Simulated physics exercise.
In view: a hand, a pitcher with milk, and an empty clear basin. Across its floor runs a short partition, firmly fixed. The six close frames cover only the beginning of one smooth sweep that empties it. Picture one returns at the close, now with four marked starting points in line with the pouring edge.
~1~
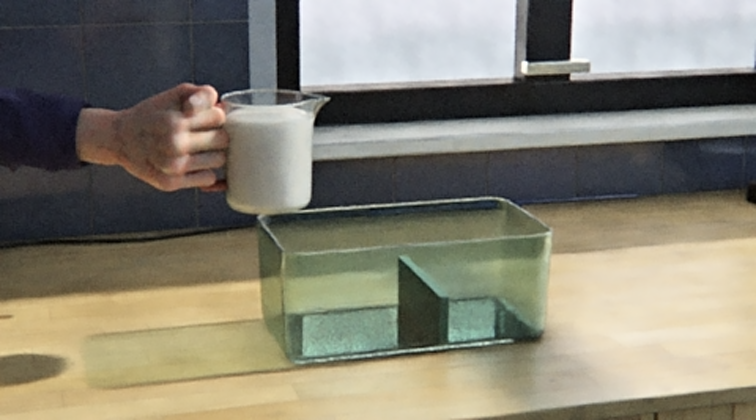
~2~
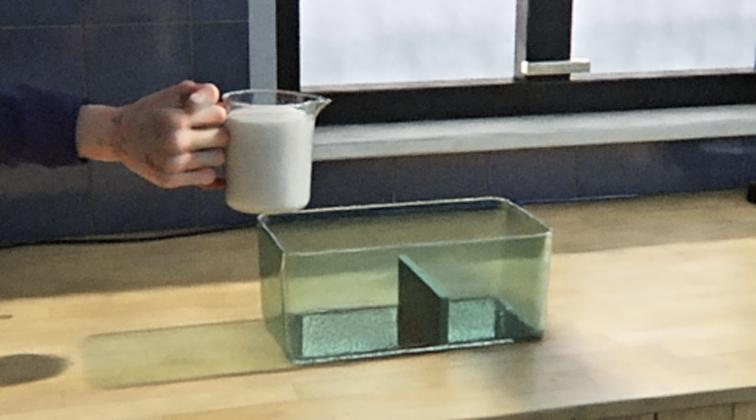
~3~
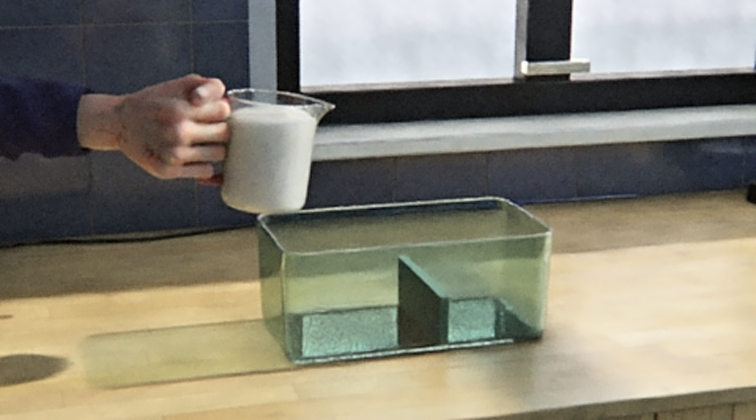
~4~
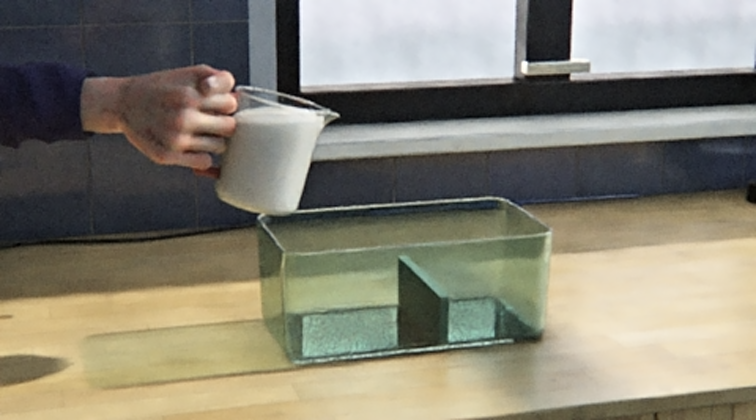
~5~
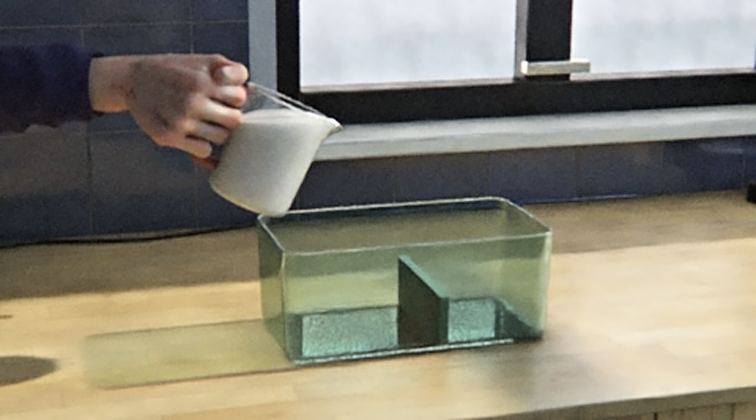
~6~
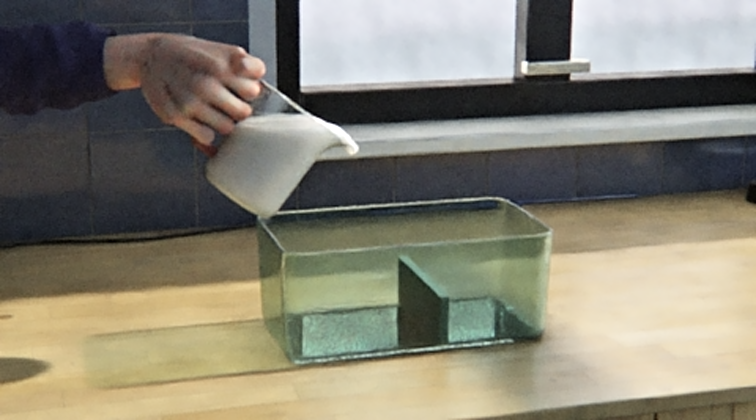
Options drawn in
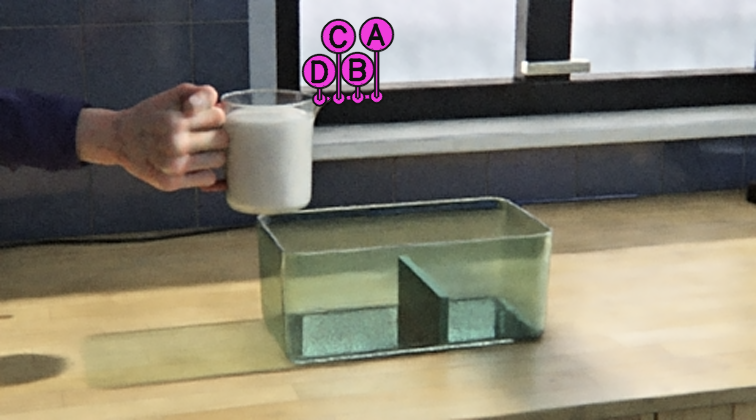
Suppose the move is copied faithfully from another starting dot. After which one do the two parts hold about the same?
A beats the others.
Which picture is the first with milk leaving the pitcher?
In picture 6.
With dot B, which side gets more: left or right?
The left one.
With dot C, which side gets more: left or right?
More ends on the left.
On the marked copy, A at (376, 96); B at (357, 97); C at (338, 98); D at (319, 99).
If A is chosen, about 54 % ends left of the wall and 46 % right of it.
If B is chosen, about 89 % ends left of the wall and 10 % right of it.
If C is chosen, about 96 % ends left of the wall and 2 % right of it.
If D is chosen, about 97 % ends left of the wall and 2 % right of it.
